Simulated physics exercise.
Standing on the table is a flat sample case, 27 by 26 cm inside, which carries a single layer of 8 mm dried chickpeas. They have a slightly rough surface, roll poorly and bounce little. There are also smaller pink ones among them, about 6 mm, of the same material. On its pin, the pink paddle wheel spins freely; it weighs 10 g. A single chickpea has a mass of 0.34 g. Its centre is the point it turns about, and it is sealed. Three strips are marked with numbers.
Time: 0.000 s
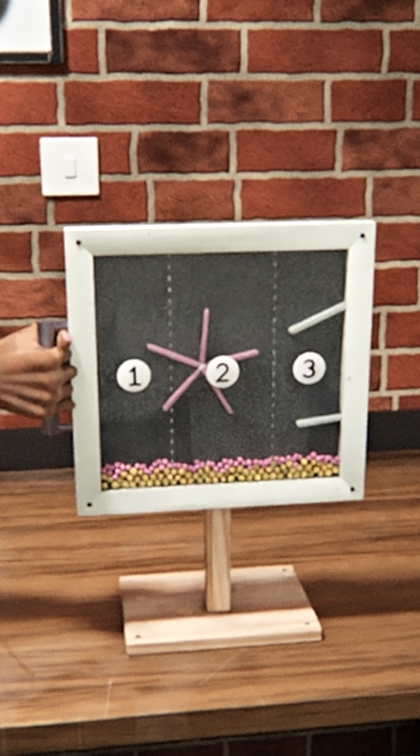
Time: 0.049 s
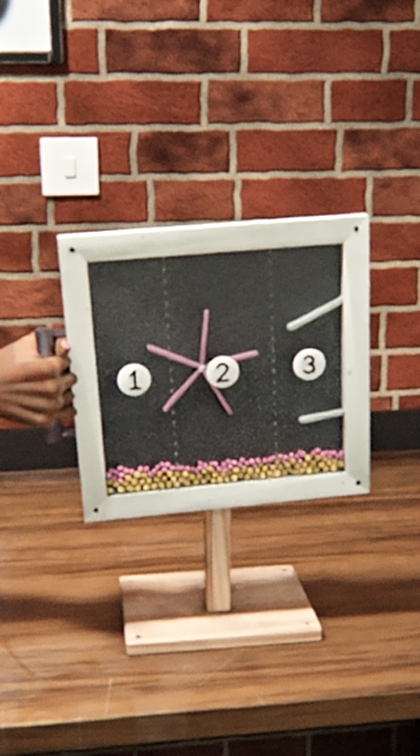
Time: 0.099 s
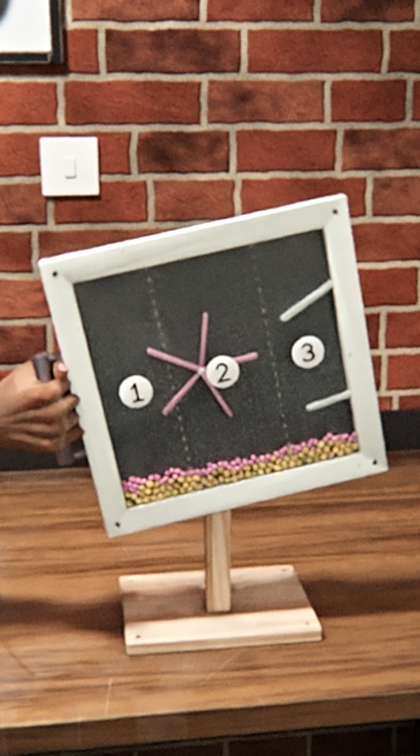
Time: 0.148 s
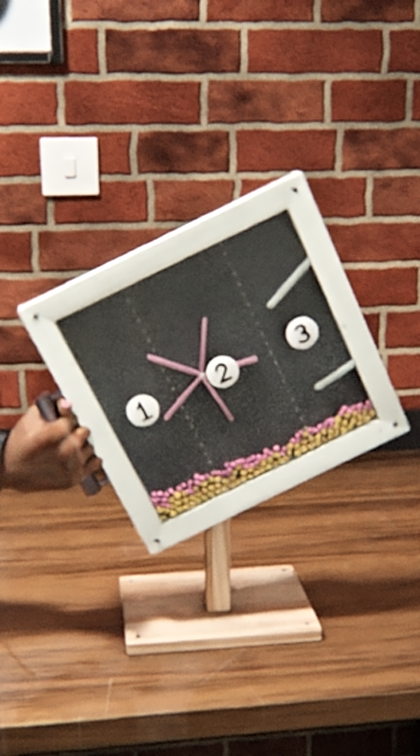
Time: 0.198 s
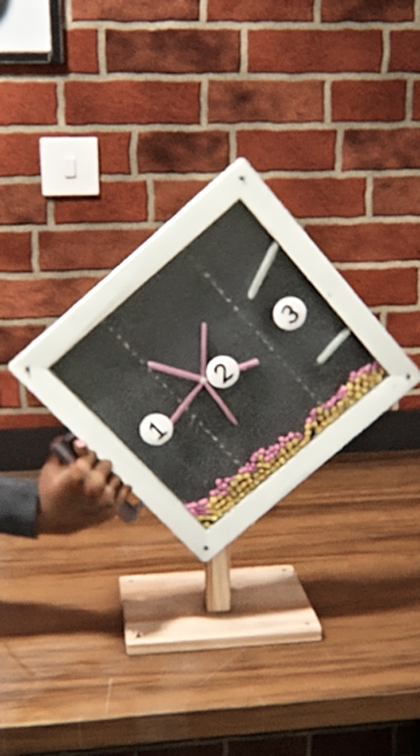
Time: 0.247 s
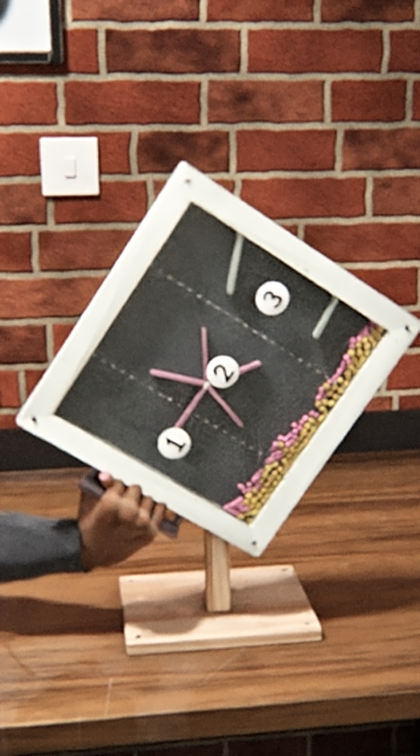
White-framed case of small pink and yellow beads turning anticlockwise on its wooden stand as a hand at left rotates it.
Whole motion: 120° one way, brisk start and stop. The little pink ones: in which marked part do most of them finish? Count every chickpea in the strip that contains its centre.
Most finish in 1.
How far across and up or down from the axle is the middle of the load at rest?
Offset approx. 2 cm right, 12 cm below.
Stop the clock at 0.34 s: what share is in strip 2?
40 percent.
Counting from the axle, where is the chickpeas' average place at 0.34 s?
11 cm right, 3 cm below.
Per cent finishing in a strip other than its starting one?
Moved: Close to 70 %.
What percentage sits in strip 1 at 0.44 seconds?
Share: Close to 50 percent.
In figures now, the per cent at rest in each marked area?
Strip 1 100, strip 2 0, strip 3 0.
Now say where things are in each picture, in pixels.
The first picture shows level; about 140 chickpeas; chickpeas centred (222, 470); top one (159, 462); pink paddle wheel (202, 366); no. 1 (134, 376), no. 2 (223, 372), no. 3 (309, 368).
The second picture shows turned 3° anticlockwise; chickpeas centred (226, 470); top one (318, 451).
The third picture shows turned 11° anticlockwise; chickpeas centred (238, 468); top one (354, 435); wall ends (309, 408), (283, 318).
The fourth picture shows turned 25° anticlockwise; chickpeas centred (259, 461); top one (369, 403); pink paddle wheel (202, 375).
The fifth picture shows turned 40° anticlockwise; chickpeas centred (282, 448); top one (376, 362).
The sixth picture shows turned 56° anticlockwise; chickpeas centred (301, 430); top one (371, 322); pink paddle wheel (206, 384); no. 1 (174, 443), no. 2 (223, 372), no. 3 (272, 298).
After 0.34 s, it stands 85° anticlockwise; the chickpeas' middle is 11 cm right of and 3 cm below the centre; no. 1, 40 %, no. 2, 40 %, no. 3, 20 %; small ones, no. 1, 40 %, no. 2, 40 %, no. 3, 20 %.
After 0.44 s, it stands 113° anticlockwise; the chickpeas' middle is 11 cm right of and level with the centre; no. 1, 50 %, no. 2, 40 %, no. 3, 10 %; small ones, no. 1, 60 %, no. 2, 30 %, no. 3, 10 %.
After 0.52 s, it stands 120° anticlockwise; the chickpeas' middle is 10 cm right of and 2 cm below the centre; no. 1, 60 %, no. 2, 35 %, no. 3, 5 %; small ones, no. 1, 70 %, no. 2, 30 %.
Settled by 4.2 s, it stands 120° anticlockwise; no. 1, 100 %, no. 2, 0 %, no. 3, 0 %; small ones, no. 1, 100 %.
